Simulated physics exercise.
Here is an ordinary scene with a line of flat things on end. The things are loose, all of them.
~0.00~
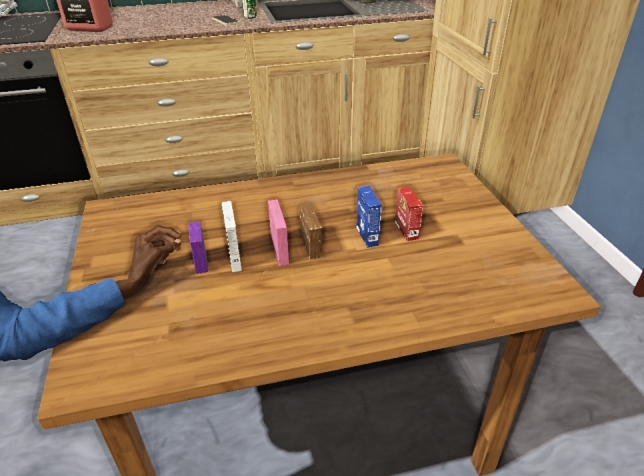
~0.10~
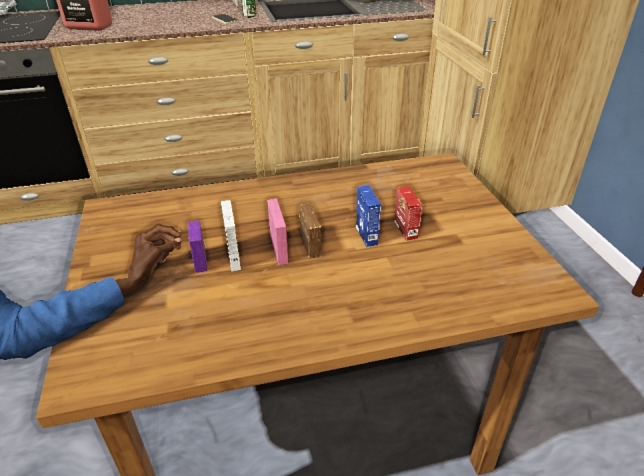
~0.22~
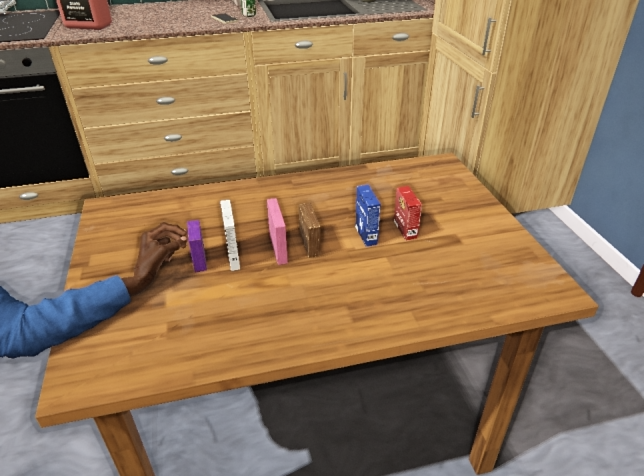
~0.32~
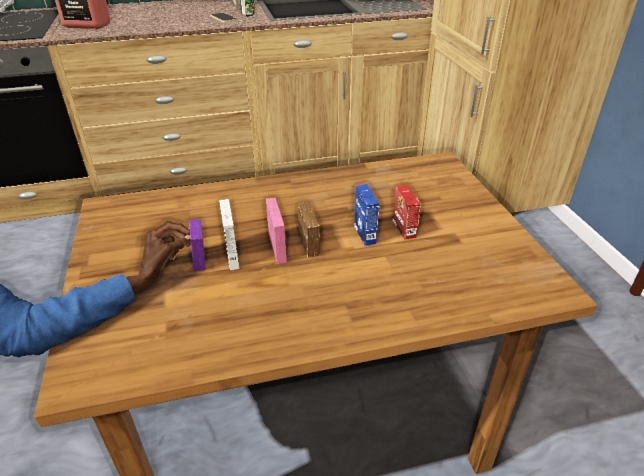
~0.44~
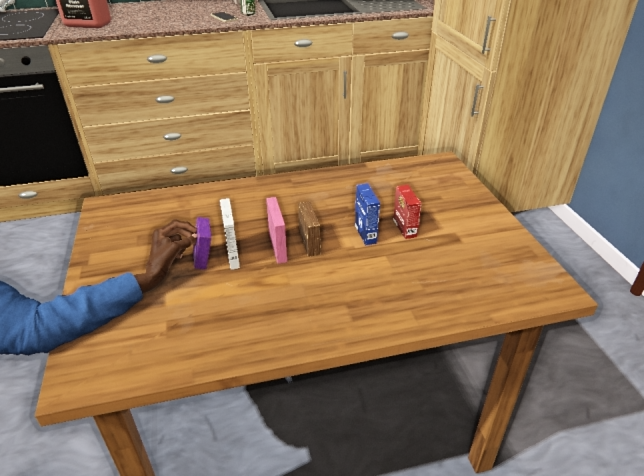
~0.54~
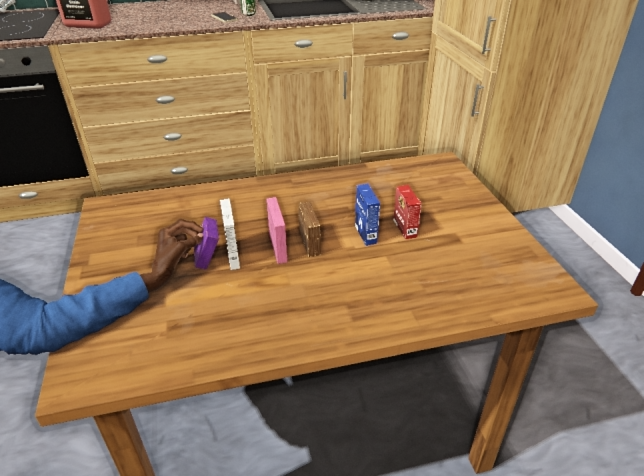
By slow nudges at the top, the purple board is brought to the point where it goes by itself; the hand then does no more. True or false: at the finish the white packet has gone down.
True.
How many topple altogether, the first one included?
The total comes to 4.
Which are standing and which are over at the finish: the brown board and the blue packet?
Result - brown board down, blue packet up.
After 0.74 s, purple board 66° over; white packet turned 45° from how it was put near (252, 235); pink block turned 4° from how it was put.
After 0.94 s, purple board 73° over; white packet turned 67° from how it was put near (260, 240); pink block turned 32° from how it was put; brown board turned 7° from how it was put.
After 1.14 s, purple board 74° over; white packet on its side near (262, 242); pink block turned 66° from how it was put; brown board turned 64° from how it was put.
In the end (2.1 s), toppled on the table, pink block, brown board and white packet; blue packet unmoved. At the end, from the last picture's camera, white packet near (262, 243).
